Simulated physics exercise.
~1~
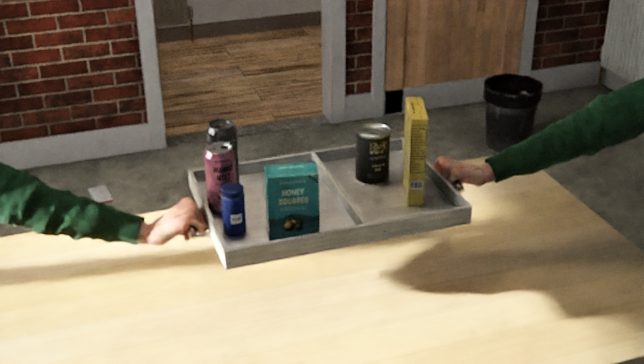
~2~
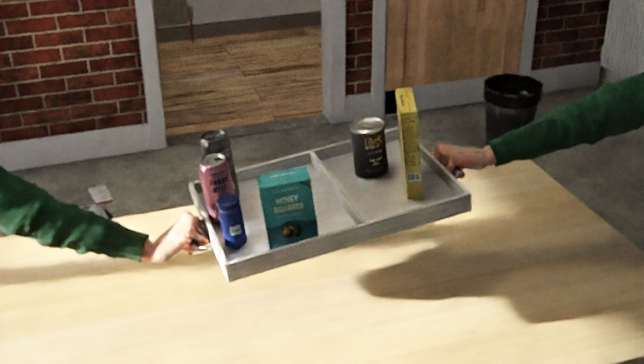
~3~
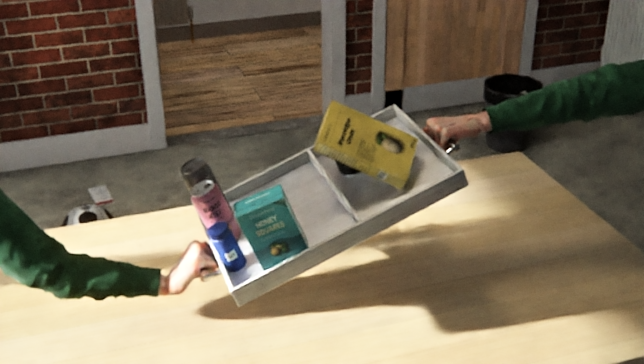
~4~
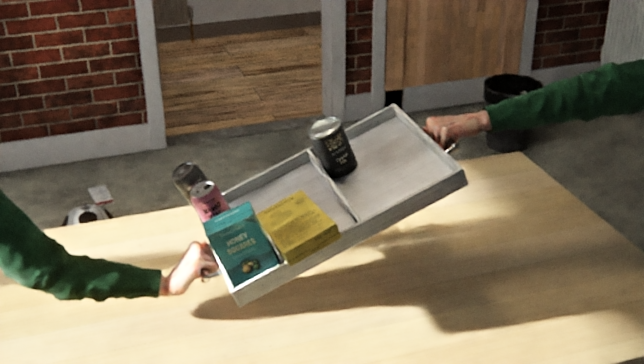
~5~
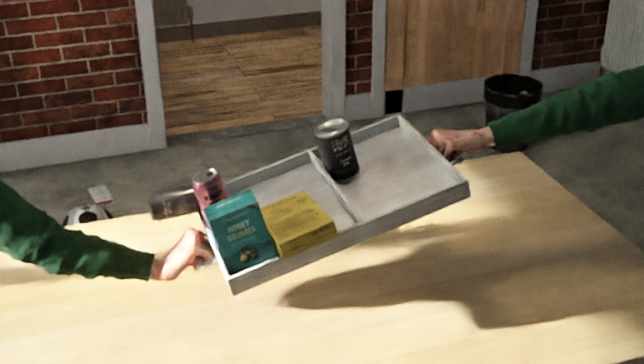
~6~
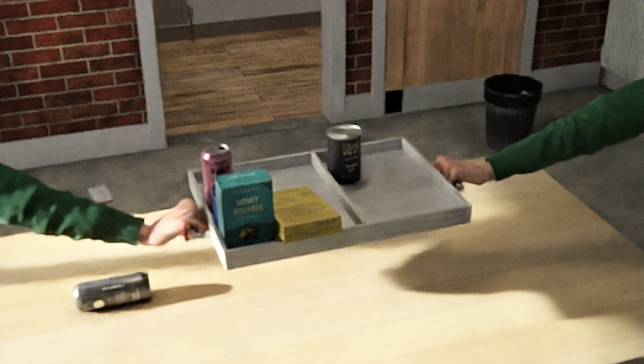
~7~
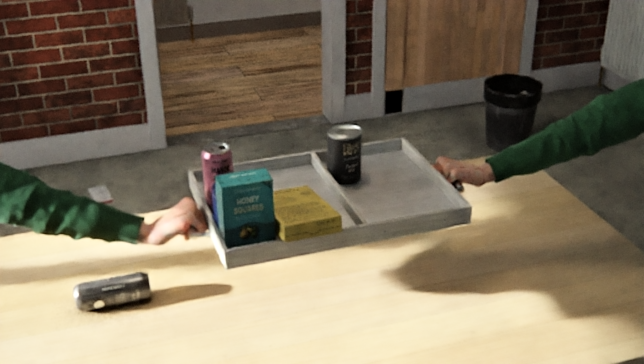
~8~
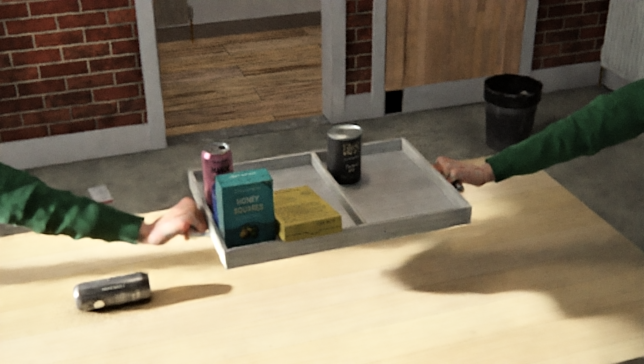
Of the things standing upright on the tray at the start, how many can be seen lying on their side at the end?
Two of them can be seen lying on their side, the yellow packet on the tray and the grey can on the table.
